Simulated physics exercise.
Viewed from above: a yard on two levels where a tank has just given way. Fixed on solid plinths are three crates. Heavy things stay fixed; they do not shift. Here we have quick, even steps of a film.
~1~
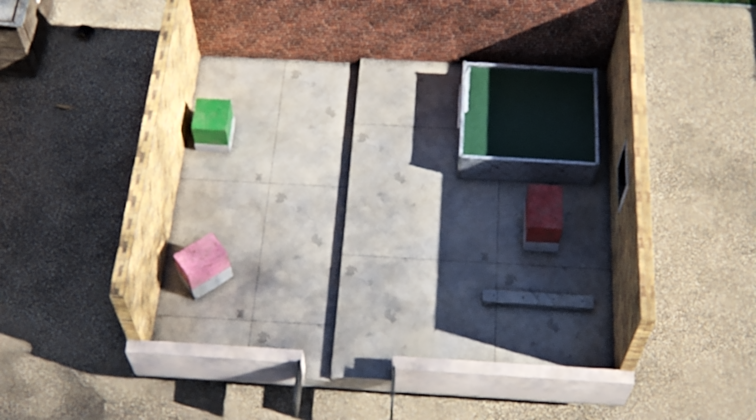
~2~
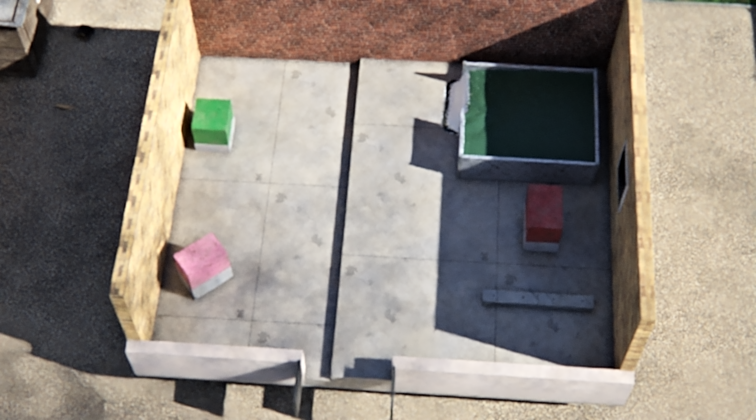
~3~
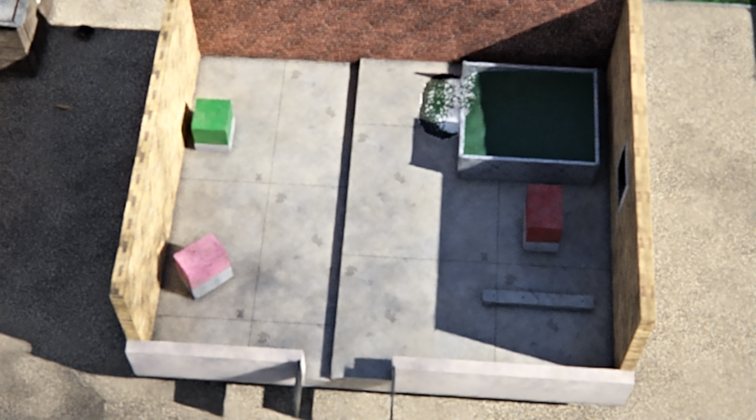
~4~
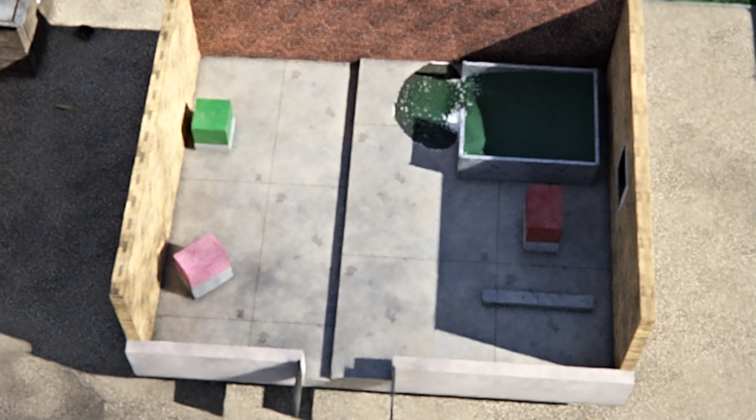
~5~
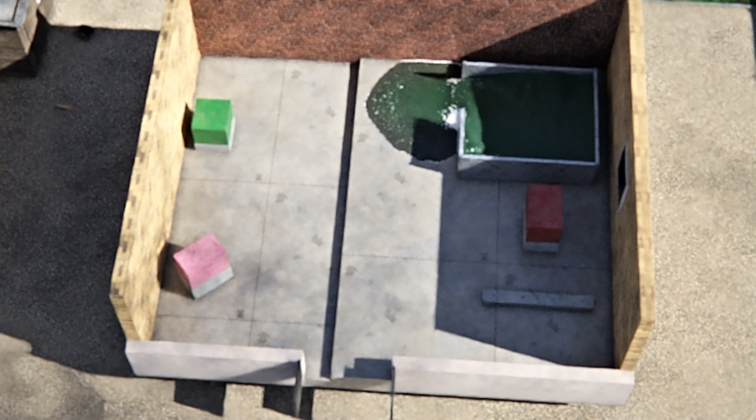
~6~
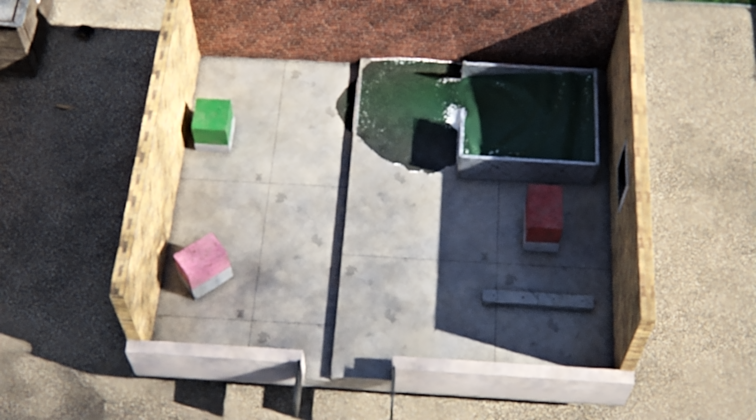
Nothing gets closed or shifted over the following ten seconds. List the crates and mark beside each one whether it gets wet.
Green crate - gets wet; red crate - stays dry; pink crate - stays dry.
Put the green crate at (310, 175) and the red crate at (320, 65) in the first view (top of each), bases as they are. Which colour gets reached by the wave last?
The pink-painted one.
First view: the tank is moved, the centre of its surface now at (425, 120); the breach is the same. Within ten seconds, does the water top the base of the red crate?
Red crate: Untouched.
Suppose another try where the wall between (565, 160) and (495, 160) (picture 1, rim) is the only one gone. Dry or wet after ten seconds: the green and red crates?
Green stays untouched; red gets drenched.
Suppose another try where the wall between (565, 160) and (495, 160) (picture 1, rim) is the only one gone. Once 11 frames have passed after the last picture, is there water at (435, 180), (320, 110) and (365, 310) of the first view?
Okay, the first is left untouched, the next is left untouched, and the last is waterlogged.
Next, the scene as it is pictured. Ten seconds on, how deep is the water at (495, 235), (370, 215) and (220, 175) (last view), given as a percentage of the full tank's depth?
Going in order, that's 0, 0 and 14 %.
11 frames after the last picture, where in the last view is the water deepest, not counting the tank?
Deepest spot: Near (200, 57).
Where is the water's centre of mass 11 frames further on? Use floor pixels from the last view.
I'd mark it close to (453, 118).
A moment on, water covers 20 % of the floor; the green crate not reached, the red crate not reached, the pink crate not reached.
Next, water covers 30 % of the floor; the green crate water round its plinth, the red crate not reached, the pink crate not reached.
Then, water covers 40 % of the floor; the green crate water round its plinth, the red crate not reached, the pink crate water round its plinth.
Later, water covers 50 % of the floor; the green crate water round its plinth, the red crate not reached, the pink crate water round its plinth.
In the end, water covers 55 % of the floor; the green crate was topped, the red crate stayed above the water, the pink crate stayed above the water.
